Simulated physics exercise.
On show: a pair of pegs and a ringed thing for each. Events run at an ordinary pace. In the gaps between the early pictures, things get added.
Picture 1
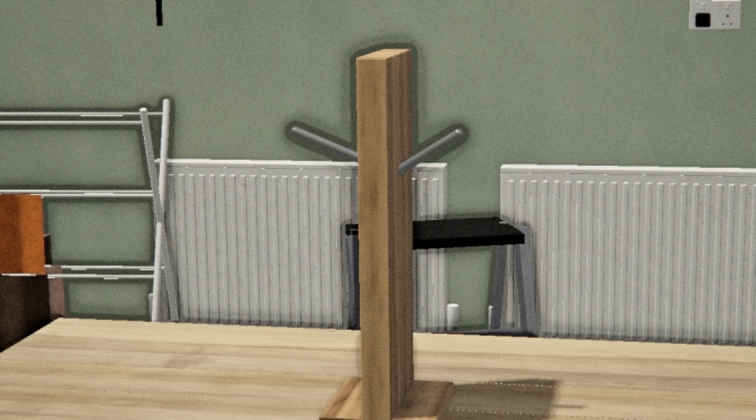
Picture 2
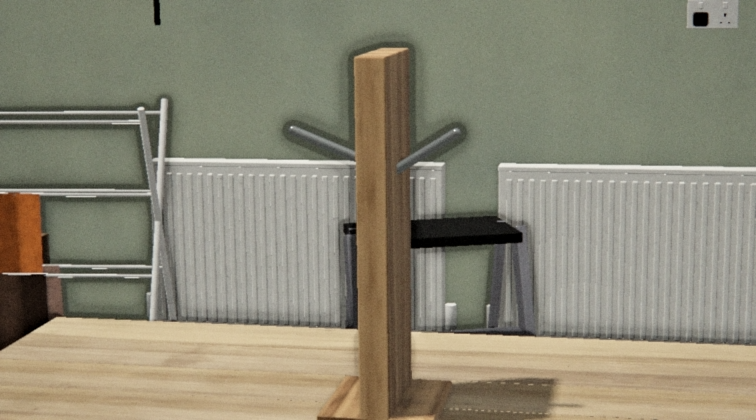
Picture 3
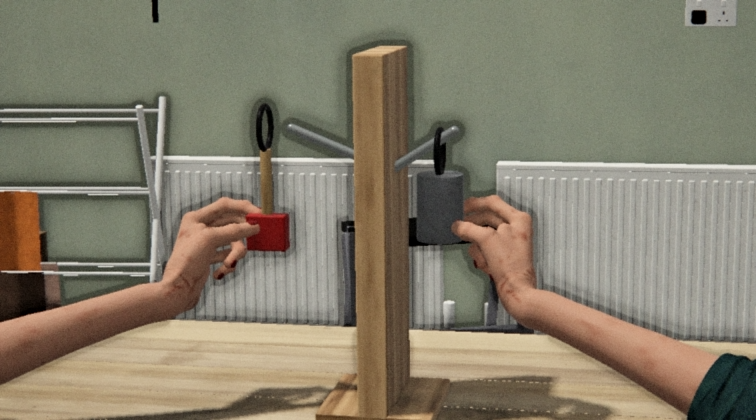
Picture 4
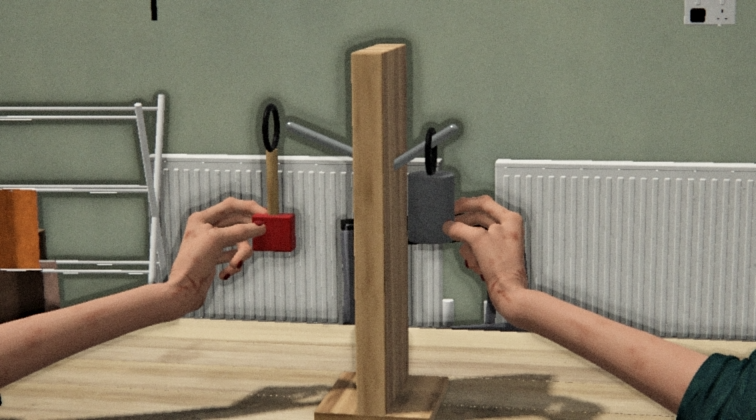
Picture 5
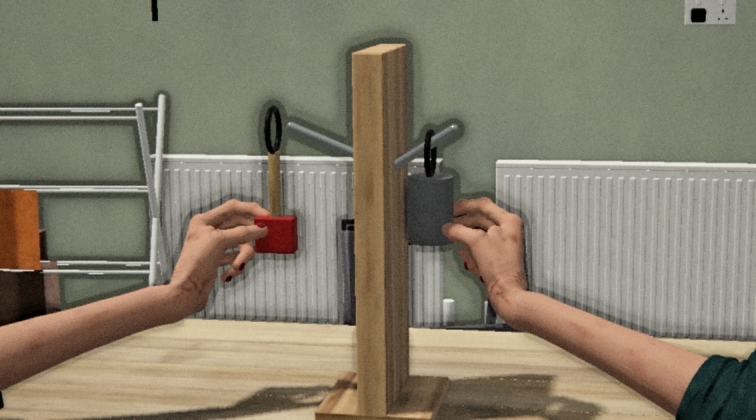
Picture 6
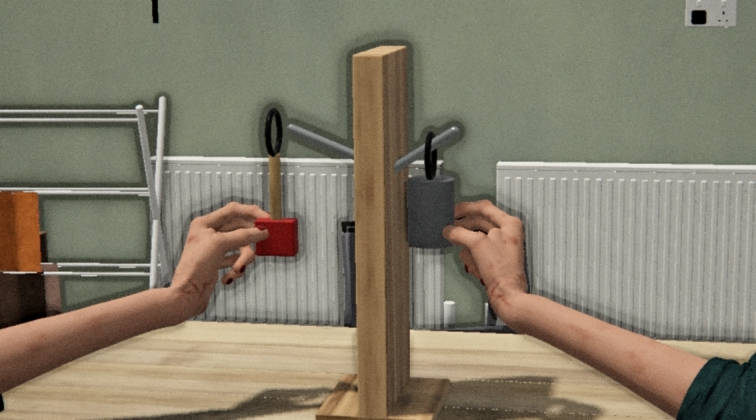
A wooden stand with two pegs stood alone on a table, then two hands held a ringed red object at left and a ringed grey one at right, shifting them slightly beside the pegs.
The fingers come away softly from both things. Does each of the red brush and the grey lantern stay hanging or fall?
In the end the red brush falls, the grey lantern stays hanging.
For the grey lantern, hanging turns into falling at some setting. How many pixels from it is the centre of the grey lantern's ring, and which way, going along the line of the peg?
The switch happens after a rightward move of 32 pixels.
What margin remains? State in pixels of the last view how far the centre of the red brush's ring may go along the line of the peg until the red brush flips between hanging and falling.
Roughly 16 pixels, rightward.
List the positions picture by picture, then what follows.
The first frame shows peg stand (379, 235).
The second frame shows peg stand (377, 234).
The third frame shows still on the way; red brush (266, 177); peg stand (375, 232).
The fourth frame shows still on the way; grey lantern (431, 183); peg stand (374, 230).
The fifth frame shows still on the way; red brush (275, 179); peg stand (375, 231).
The sixth frame shows in place, still held; red brush (275, 182); grey lantern (431, 188); peg stand (375, 233).
Then, 0.10 s past the last view, red brush travelled a little near (276, 196); grey lantern leaning 7° off how it started near (427, 195).
Then, 0.16 s past the last view, red brush in the air near (277, 239); grey lantern leaning 14° off how it started near (421, 202).
Then, 0.22 s past the last view, red brush in the air near (279, 309); grey lantern leaning 15° off how it started near (421, 202).
Finally, the red brush slips down, near (279, 334); the grey lantern hangs there, near (421, 202).
